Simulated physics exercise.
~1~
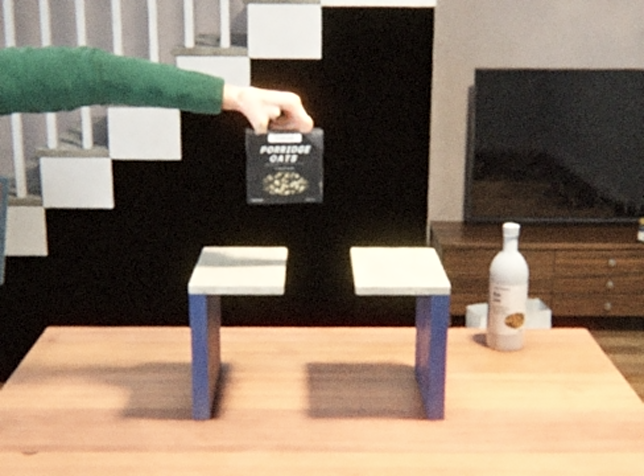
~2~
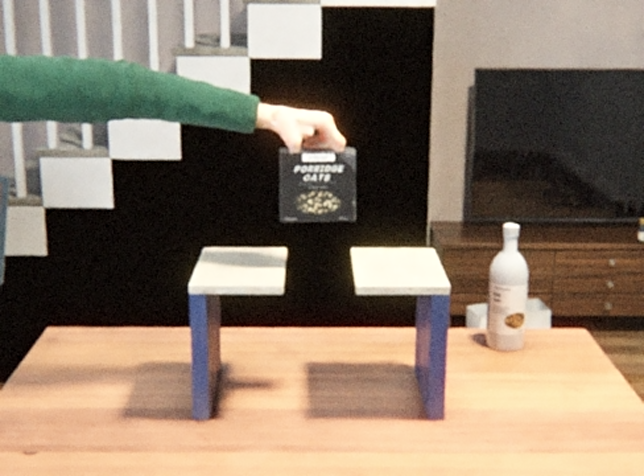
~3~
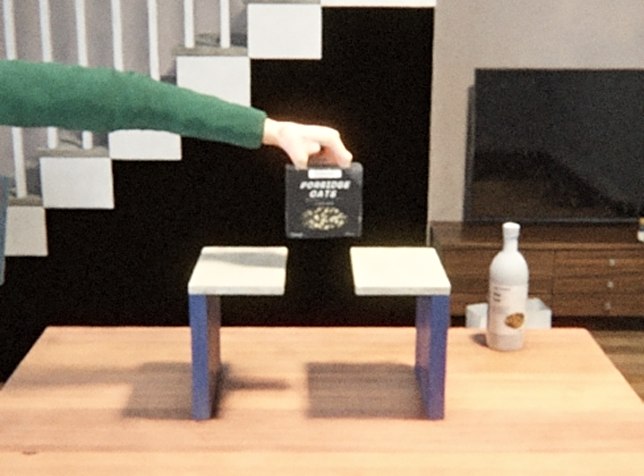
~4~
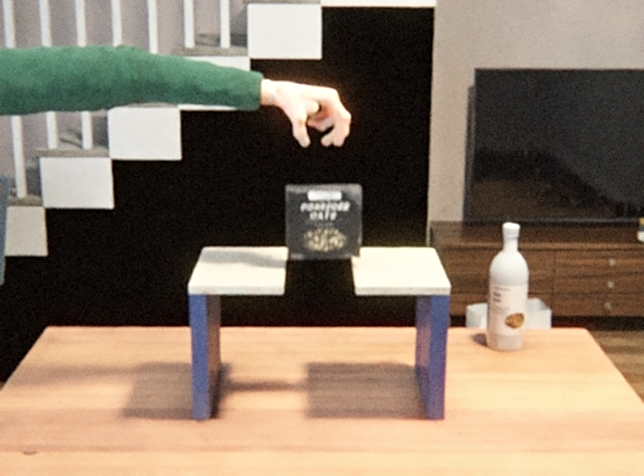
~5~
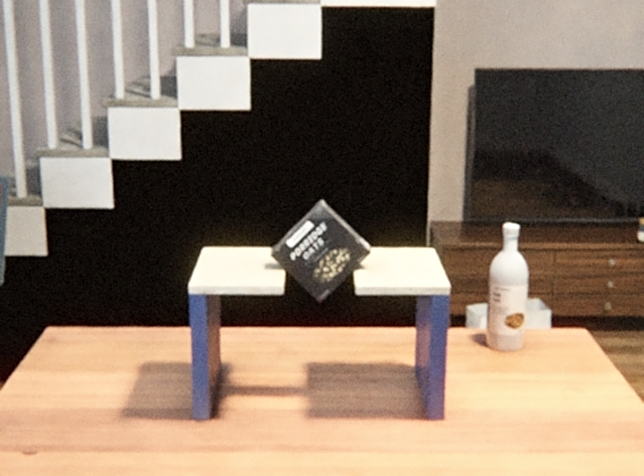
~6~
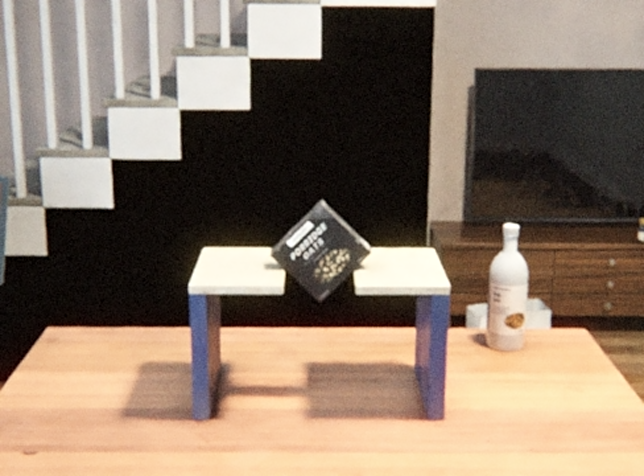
A black packet of porridge oats hangs from the hand of a green-sleeved arm, seen from the front over a wooden table in a room with a white staircase and a dark television. Below it stand two blue supports with pale tops, a gap between them, and a white bottle stands to the right. The hand carries the packet right and down until it is above the gap, then lets go and draws back. The packet tips over and drops partway into the gap. It ends caught between the two edges, tilted on one corner and still, while the bottle stays in its place.
